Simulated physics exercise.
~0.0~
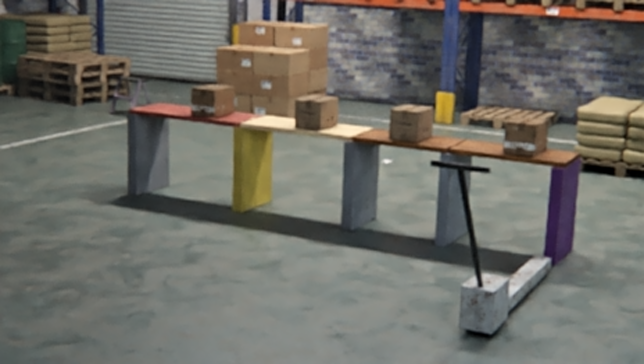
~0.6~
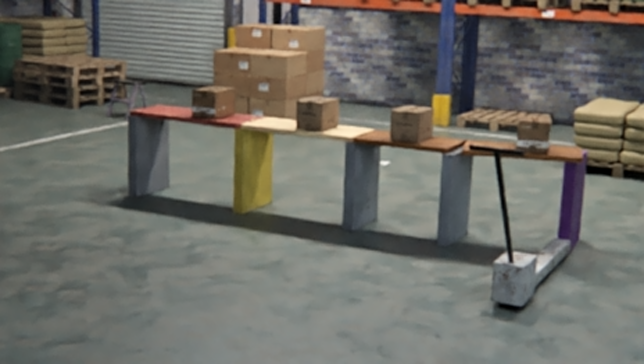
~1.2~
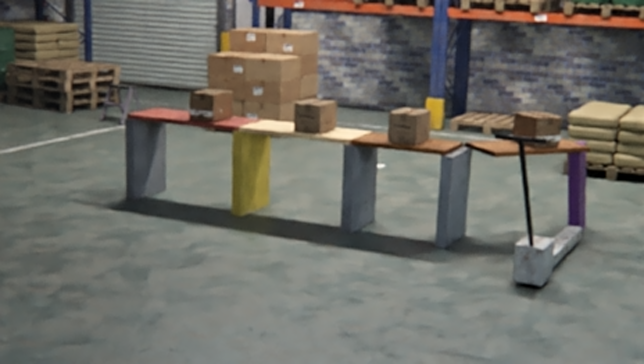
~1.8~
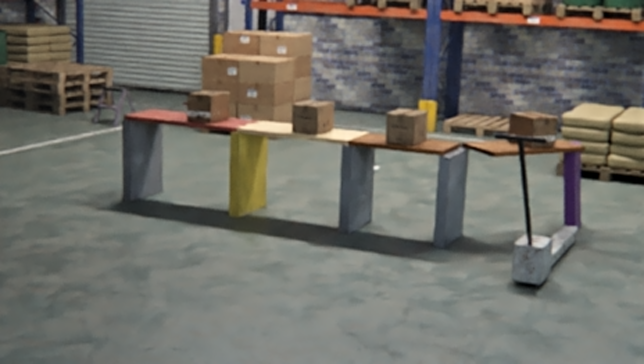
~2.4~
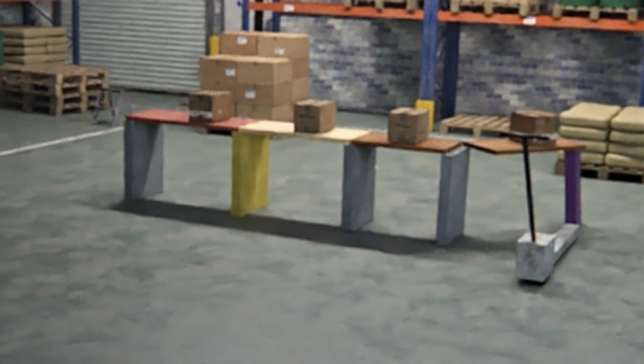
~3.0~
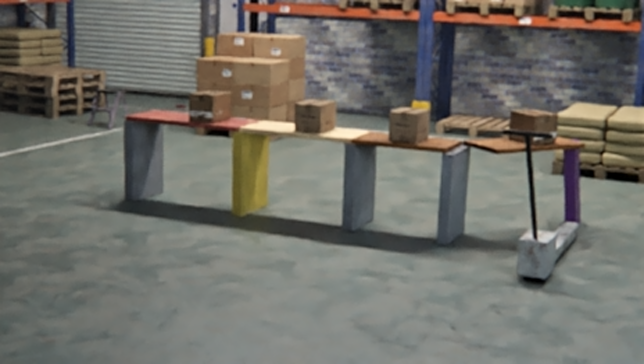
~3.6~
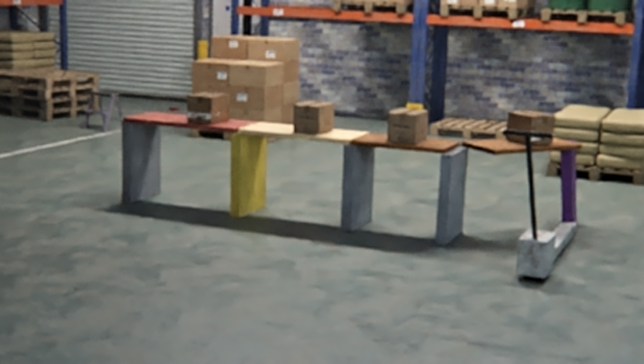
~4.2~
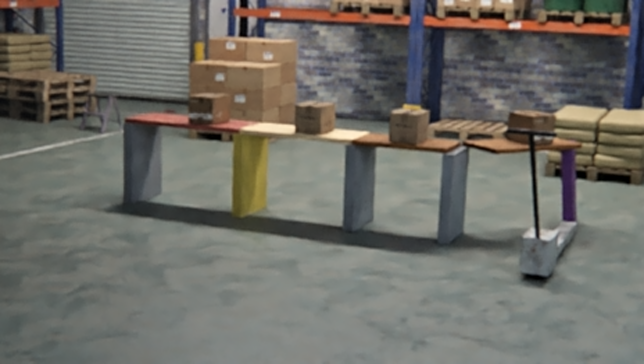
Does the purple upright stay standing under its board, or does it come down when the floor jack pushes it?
It stays standing. The jack shoves it back and leaves it leaning slightly, but it still holds up the end board.
